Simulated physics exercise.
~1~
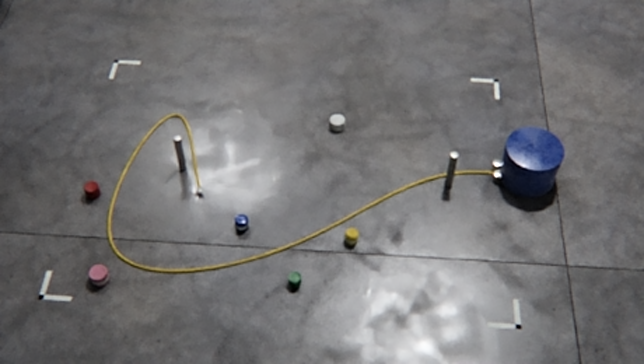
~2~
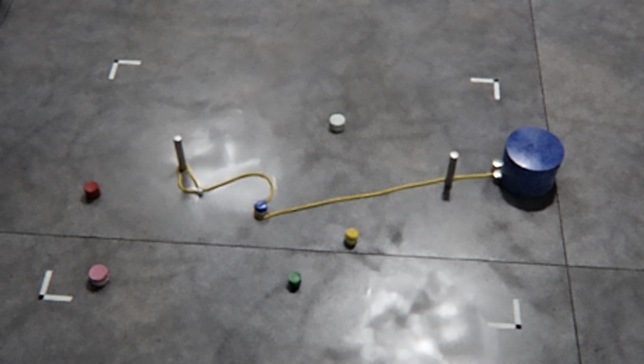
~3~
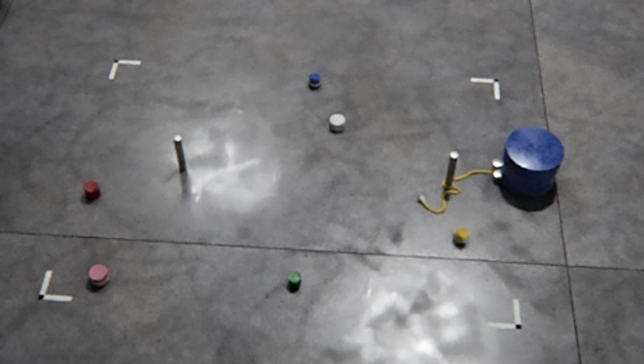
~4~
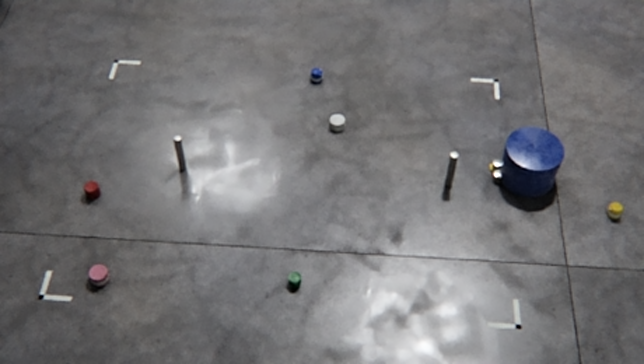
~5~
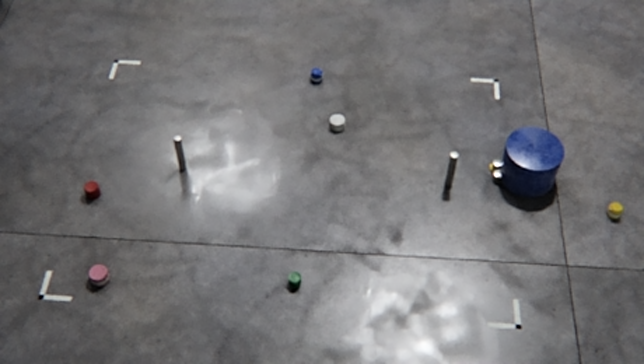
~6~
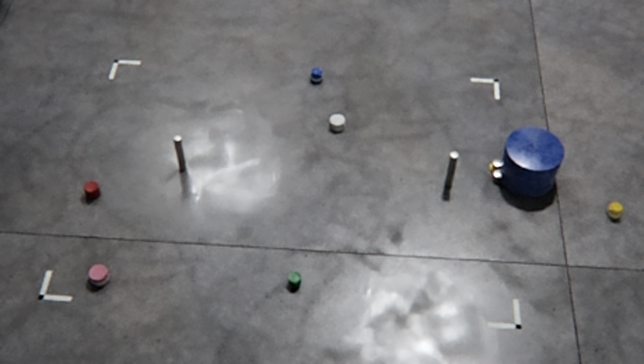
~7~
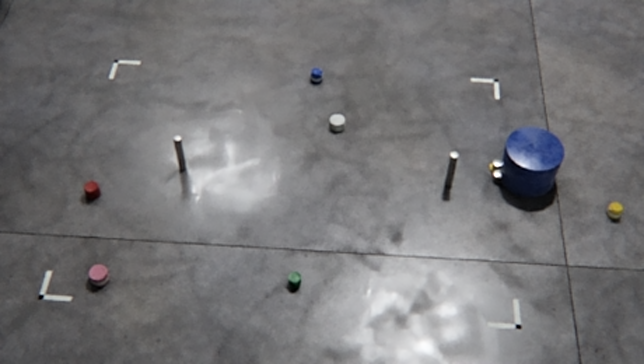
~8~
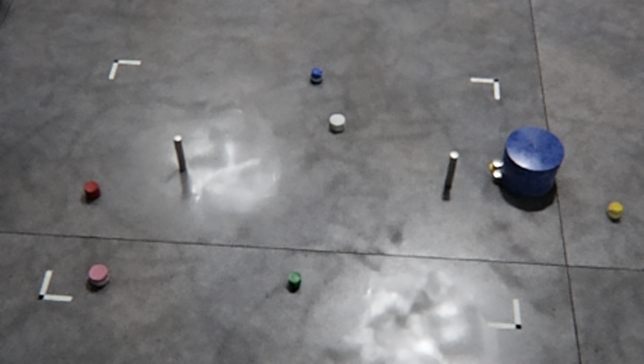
On a grey floor, a yellow cord retracting into a blue drum, blue and yellow containers shifting, then everything resting still.
